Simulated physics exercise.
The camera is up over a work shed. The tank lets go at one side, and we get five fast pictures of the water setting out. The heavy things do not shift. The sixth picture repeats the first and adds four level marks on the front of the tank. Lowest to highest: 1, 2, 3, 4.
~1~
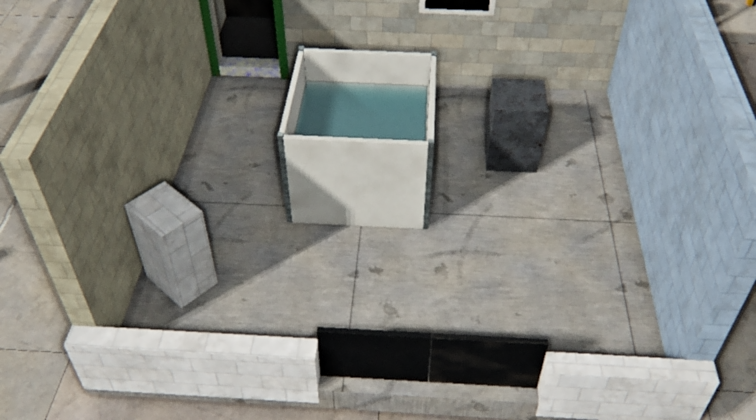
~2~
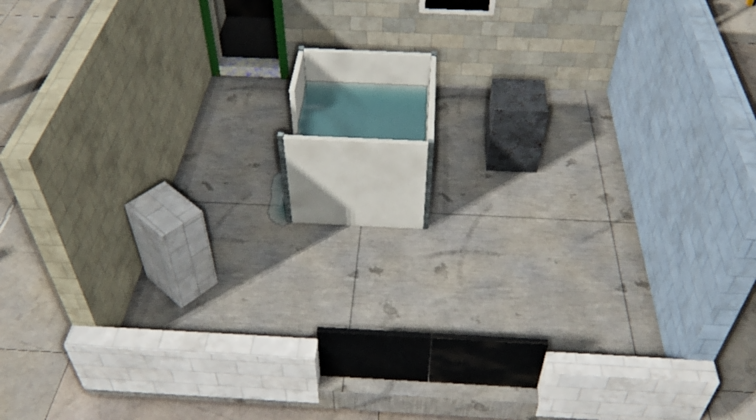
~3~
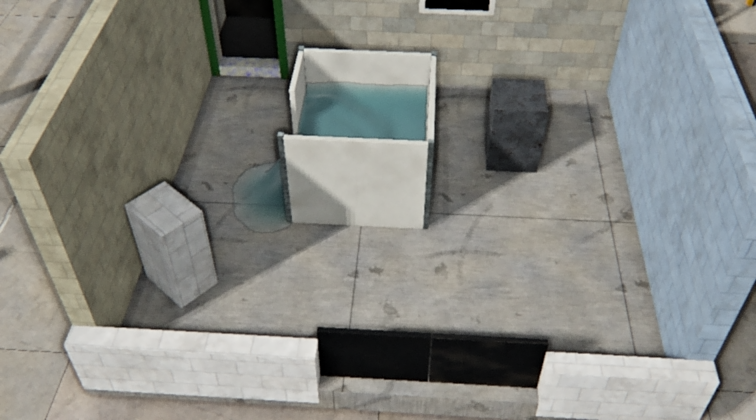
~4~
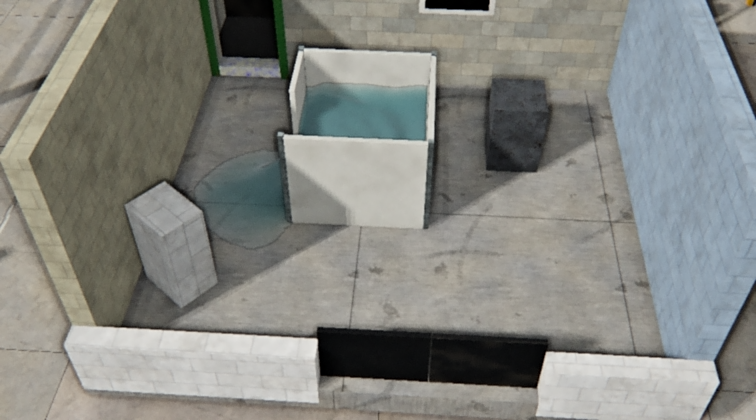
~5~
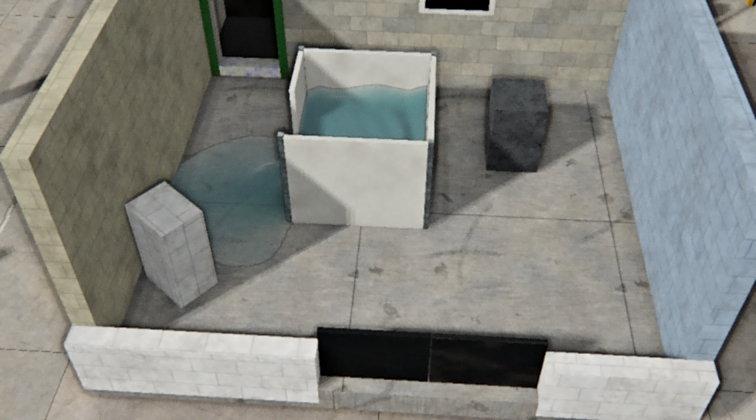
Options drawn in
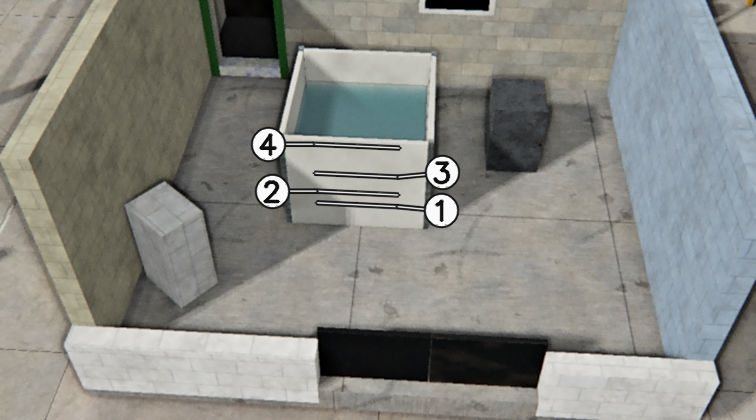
The clip opens on a walled concrete yard where a white square tank holds still, blue-green water between a pale block and a dark one. The tank's left side opens, and water emerges at its base, then spreads leftward across the floor in a widening, rounded sheet, reaching the pale block.
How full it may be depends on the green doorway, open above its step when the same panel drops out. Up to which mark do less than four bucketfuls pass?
The limit is 2.
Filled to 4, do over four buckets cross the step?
Yes, that goes wrong.
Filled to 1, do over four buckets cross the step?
No, that is safe.
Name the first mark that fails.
Here it is mark 3.
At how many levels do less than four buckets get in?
Two.
On the marked copy, 1 at (357, 204); 2 at (357, 193); 3 at (356, 175); 4 at (355, 146); from the bottom up 1, 2, 3, 4.
Choosing 1, nothing gets over.
Choosing 2, a bucket or two gets in.
Choosing 3, about 11 bucketfuls get in.
Choosing 4, dozens of bucketfuls pour in.
